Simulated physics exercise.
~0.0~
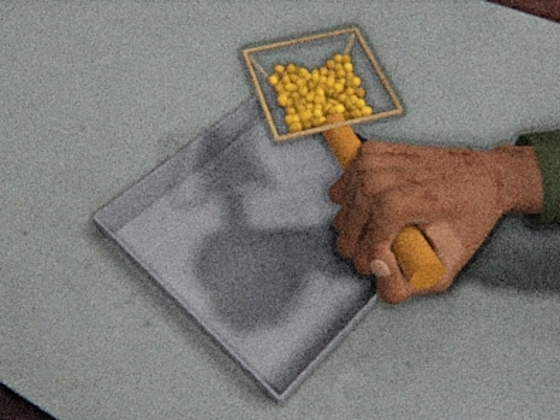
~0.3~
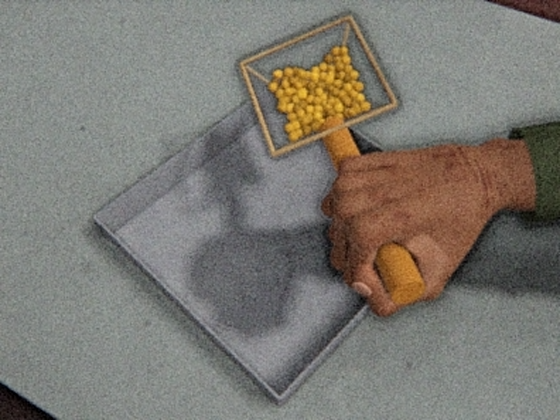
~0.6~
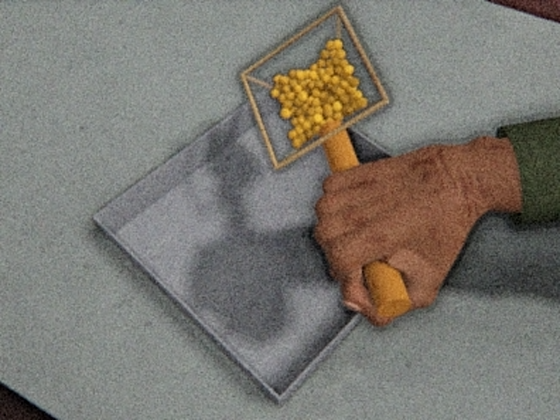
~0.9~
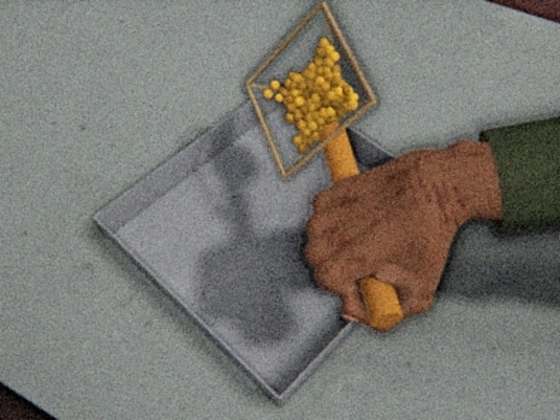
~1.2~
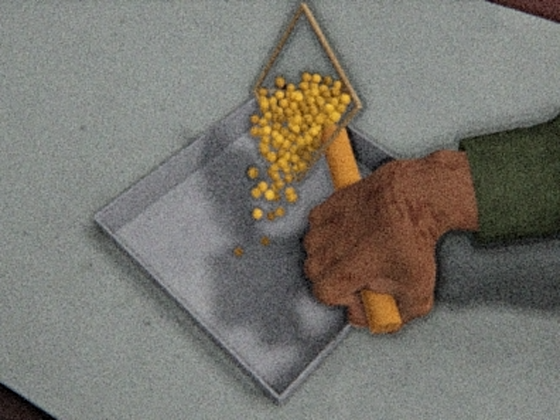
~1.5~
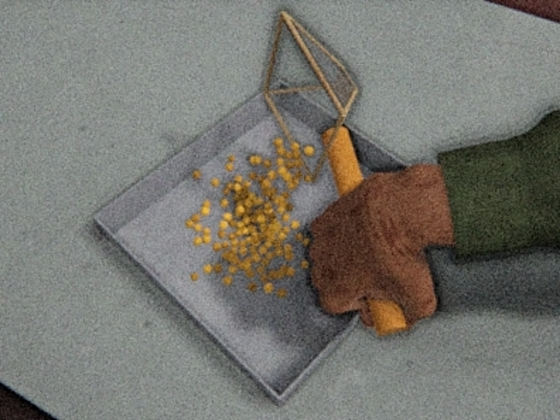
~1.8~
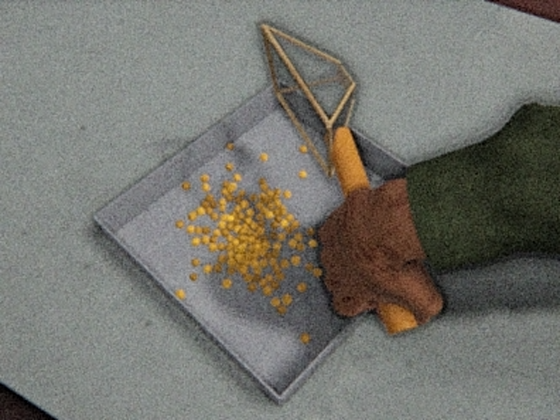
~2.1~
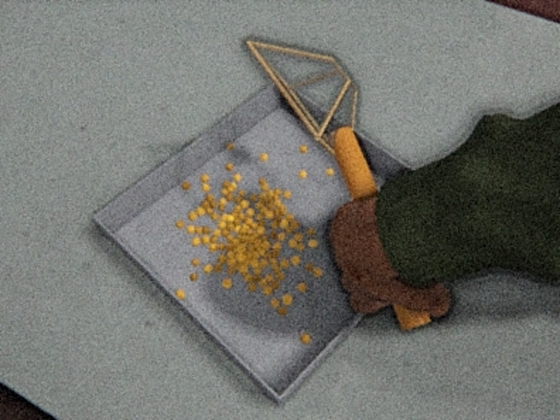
Yellow maize kernels spilling from a scoop as a hand tips it over, scattering across a grey tray until the scoop is empty.
